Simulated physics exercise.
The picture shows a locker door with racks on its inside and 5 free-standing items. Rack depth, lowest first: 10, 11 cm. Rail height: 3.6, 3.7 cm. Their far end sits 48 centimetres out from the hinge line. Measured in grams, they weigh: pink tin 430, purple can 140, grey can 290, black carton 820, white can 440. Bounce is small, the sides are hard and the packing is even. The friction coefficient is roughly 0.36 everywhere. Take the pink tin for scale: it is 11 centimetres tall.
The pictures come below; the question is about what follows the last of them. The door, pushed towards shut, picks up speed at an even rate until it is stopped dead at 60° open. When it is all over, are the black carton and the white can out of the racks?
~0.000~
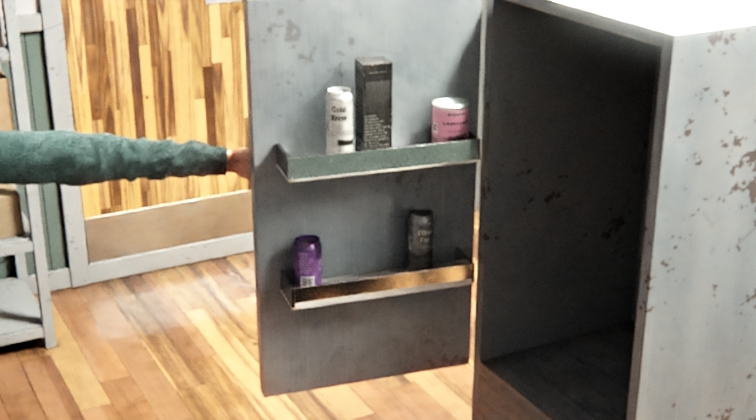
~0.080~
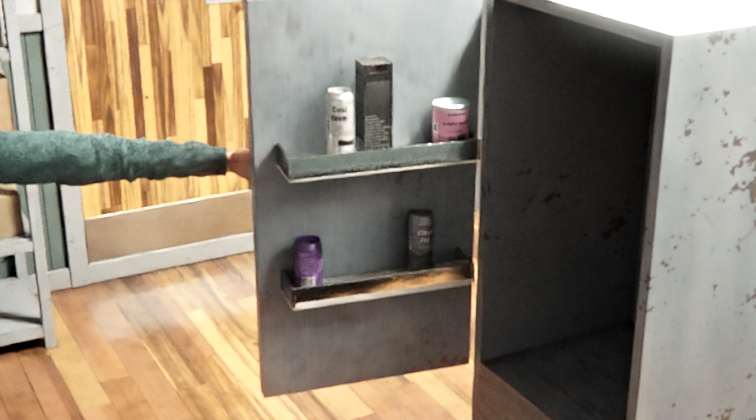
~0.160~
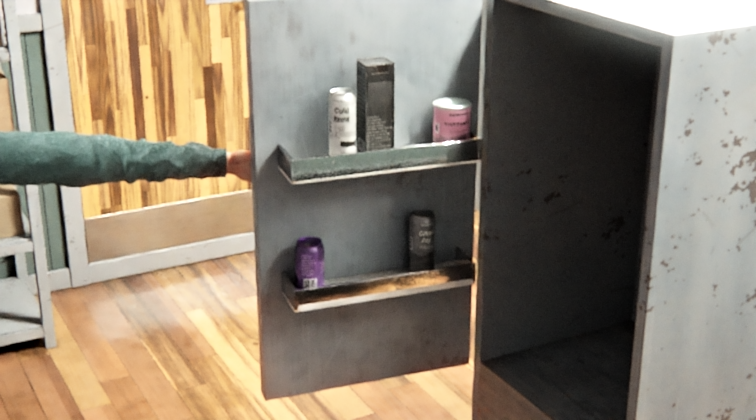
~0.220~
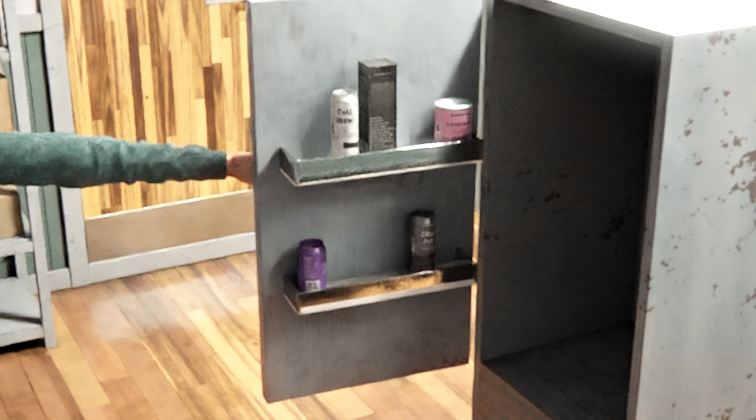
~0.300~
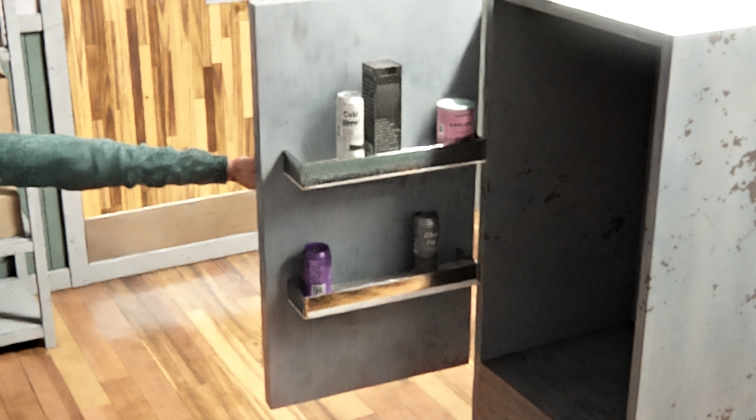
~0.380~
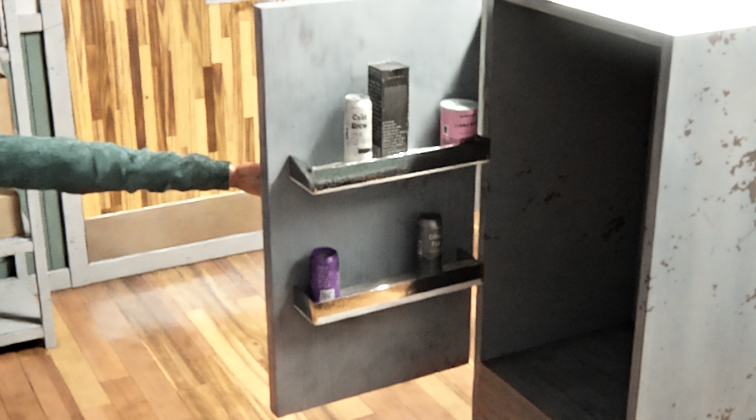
As I see it, the black carton clings on. The white can clings on.
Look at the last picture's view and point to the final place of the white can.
It ends near (432, 147).
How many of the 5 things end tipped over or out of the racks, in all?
Tally: 0.
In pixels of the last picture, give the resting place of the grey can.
Around (465, 255).
After 0.68 s, open by 64°.
After 0.98 s, open by 60°; white can leaning 14° near (441, 147); black carton leaning 7° near (453, 126); purple can leaning 6°.
After 1.58 s, open by 60°; white can slid 2 cm near (432, 147).
At rest (2.8 s), all 5 in place, give or take 5 cm. In the last view, black carton near (447, 126), white can near (432, 147).
